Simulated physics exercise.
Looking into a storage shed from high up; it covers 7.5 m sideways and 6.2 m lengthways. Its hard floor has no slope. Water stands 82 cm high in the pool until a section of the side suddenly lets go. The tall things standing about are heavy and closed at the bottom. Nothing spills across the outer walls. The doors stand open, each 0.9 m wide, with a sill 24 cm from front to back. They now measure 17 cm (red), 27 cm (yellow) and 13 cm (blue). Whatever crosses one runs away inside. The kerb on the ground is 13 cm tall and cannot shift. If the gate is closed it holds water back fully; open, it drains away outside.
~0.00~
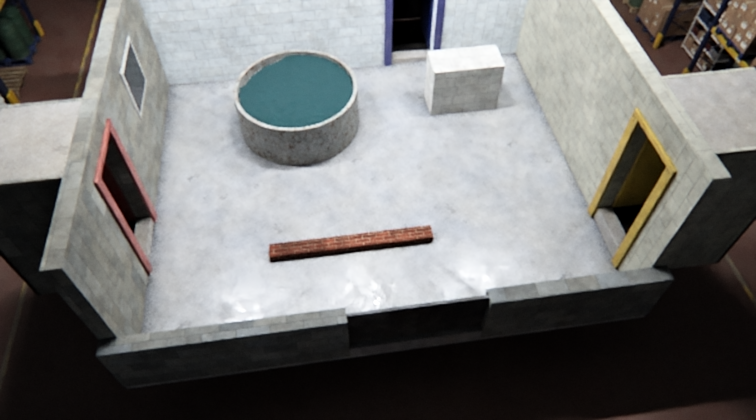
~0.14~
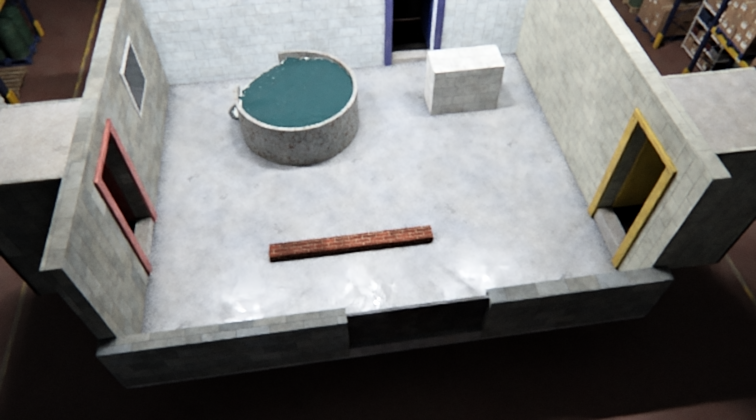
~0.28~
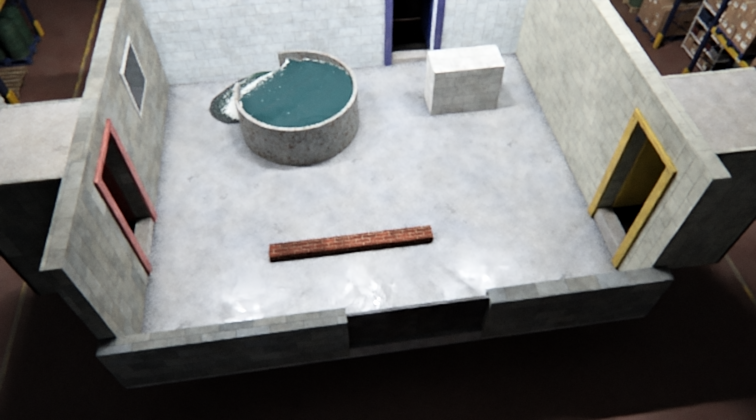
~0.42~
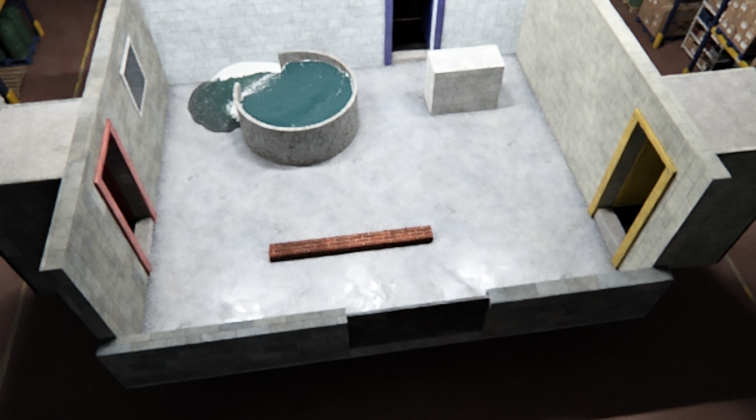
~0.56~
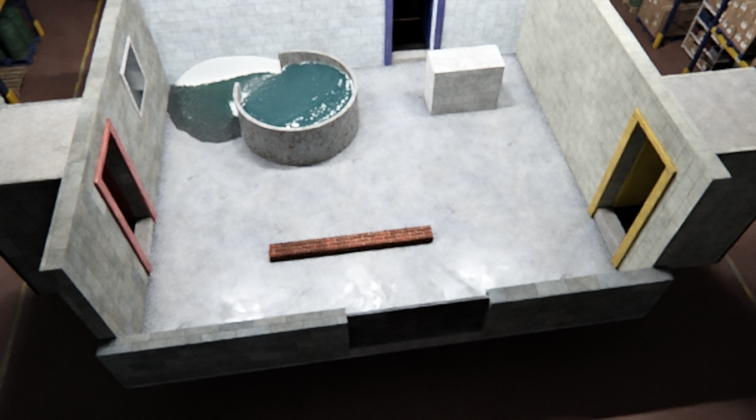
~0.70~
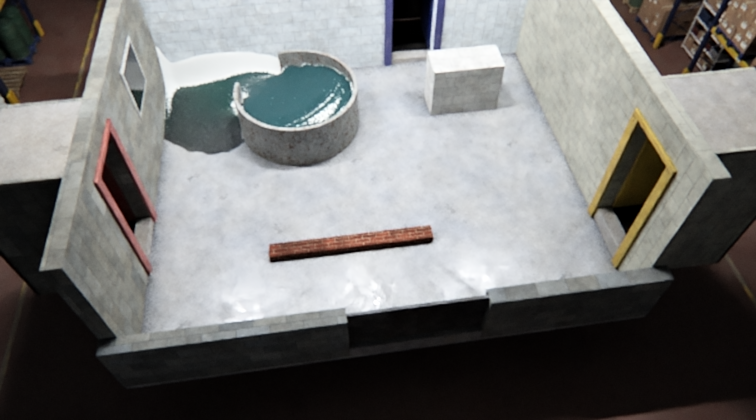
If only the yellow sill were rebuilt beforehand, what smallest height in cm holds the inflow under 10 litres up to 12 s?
About 11.5 cm.
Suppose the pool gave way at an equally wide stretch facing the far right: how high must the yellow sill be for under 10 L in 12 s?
Then roughly 7.5 cm.
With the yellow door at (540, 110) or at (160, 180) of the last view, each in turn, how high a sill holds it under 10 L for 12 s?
Roughly 6.5 and 10.0 cm.
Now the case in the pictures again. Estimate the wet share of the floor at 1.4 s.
Some 15 per cent of it.
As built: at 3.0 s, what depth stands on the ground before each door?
Depths in cm: Red 7, yellow 0, blue 4.
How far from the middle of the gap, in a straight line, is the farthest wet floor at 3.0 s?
Some 5.8 m out.
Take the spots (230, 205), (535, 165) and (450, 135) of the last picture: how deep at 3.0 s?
Roughly 6, 0 and 0 cm, in turn.
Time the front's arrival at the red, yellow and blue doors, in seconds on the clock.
Arrival: Red 2.0 s, yellow 6.0 s, blue 1.3 s.
After 1.4 s water covers 15 % of the floor, deepest (72 cm) near (179, 86); it has not reached the yellow door.
After 3.0 s water covers 50 % of the floor, deepest (35 cm) near (248, 79); it has not reached the yellow door.
After 12.0 s water covers 100 % of the floor, deepest (12 cm) near (360, 128); 9 cm at the yellow door, 0 litres in over its 27 cm sill.
At the yellow door as built, the water arrived by 5.8 s and peaked near 15 cm at 7.2 s.
With a sill of 9.5 cm, 32 litres would have come in within the 12 s; with 12.5 cm, 4 litres. So under 10 litres takes about 11.5 cm.
